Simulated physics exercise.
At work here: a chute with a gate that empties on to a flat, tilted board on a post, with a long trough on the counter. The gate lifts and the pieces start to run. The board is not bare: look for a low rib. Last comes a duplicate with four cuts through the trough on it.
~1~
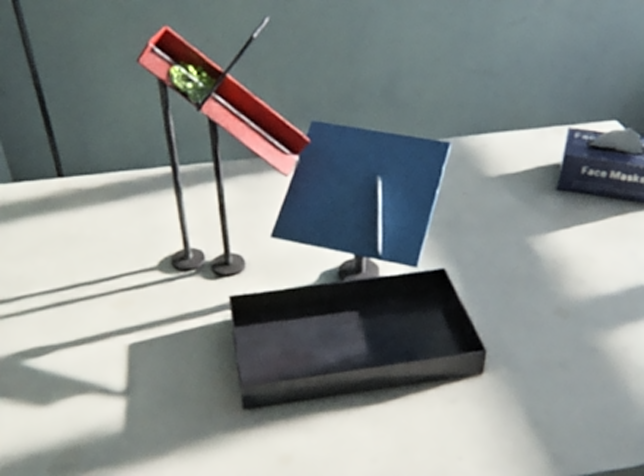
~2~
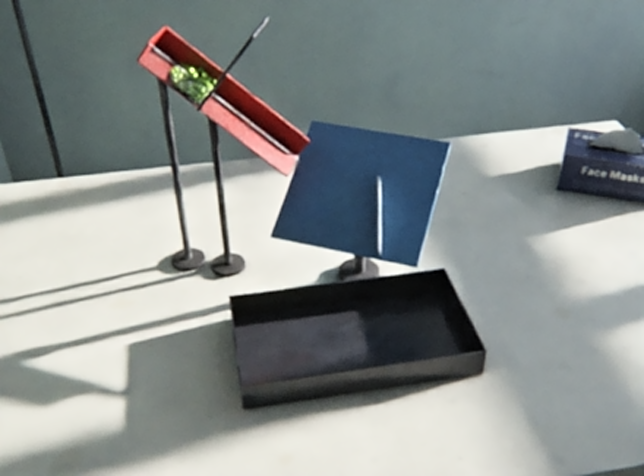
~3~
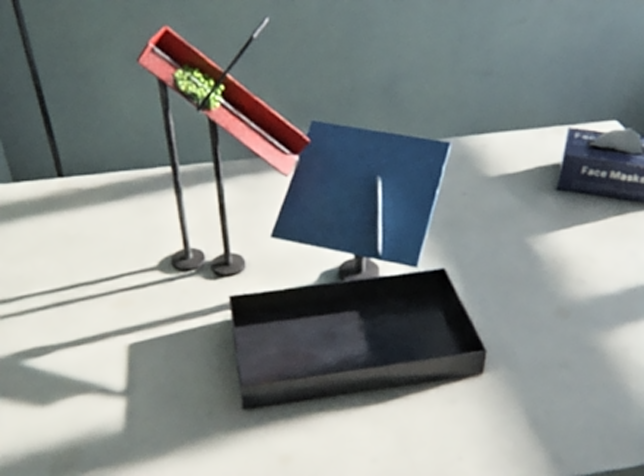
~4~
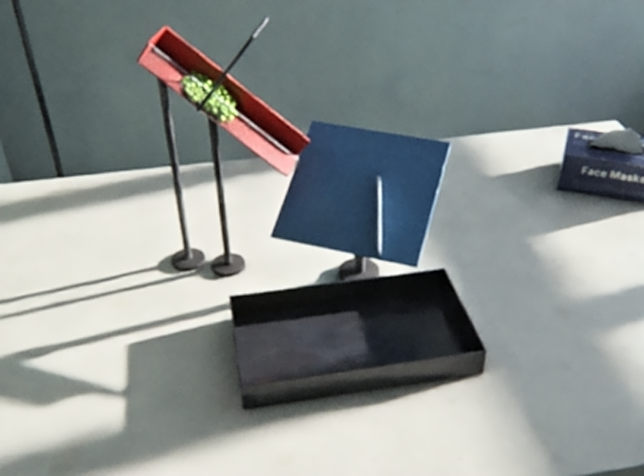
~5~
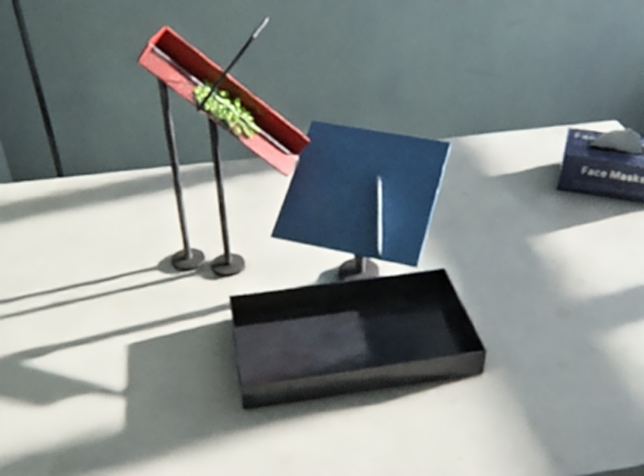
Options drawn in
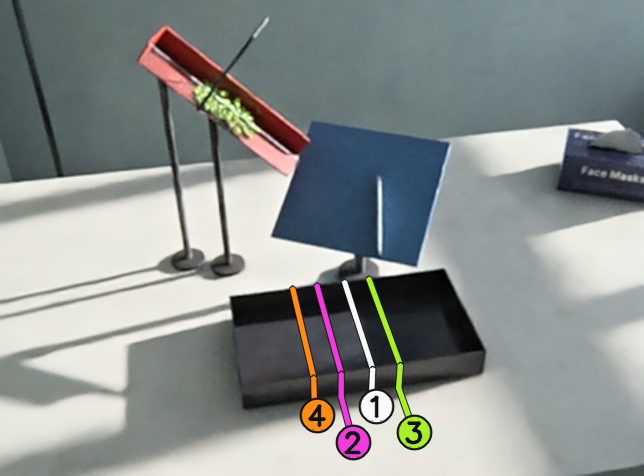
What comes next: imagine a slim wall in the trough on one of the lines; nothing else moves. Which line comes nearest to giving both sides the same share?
1 works best here.
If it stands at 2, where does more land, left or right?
Right.
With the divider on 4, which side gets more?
Right.
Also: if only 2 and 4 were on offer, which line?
That would be 2.
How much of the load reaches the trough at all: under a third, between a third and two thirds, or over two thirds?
Over two thirds.
On the marked copy, line 1 crosses the front rim at (372, 368); line 2 crosses the front rim at (341, 372); line 3 crosses the front rim at (399, 363); line 4 crosses the front rim at (313, 376).
If 1 is chosen, of what is caught, about half on the left of the divider, about half on the right.
If 2 is chosen, of what is caught, a small part on the left of the divider, most on the right.
If 3 is chosen, of what is caught, nearly all on the left of the divider, a small part on the right.
If 4 is chosen, of what is caught, a stray few on the left of the divider, nearly all on the right.
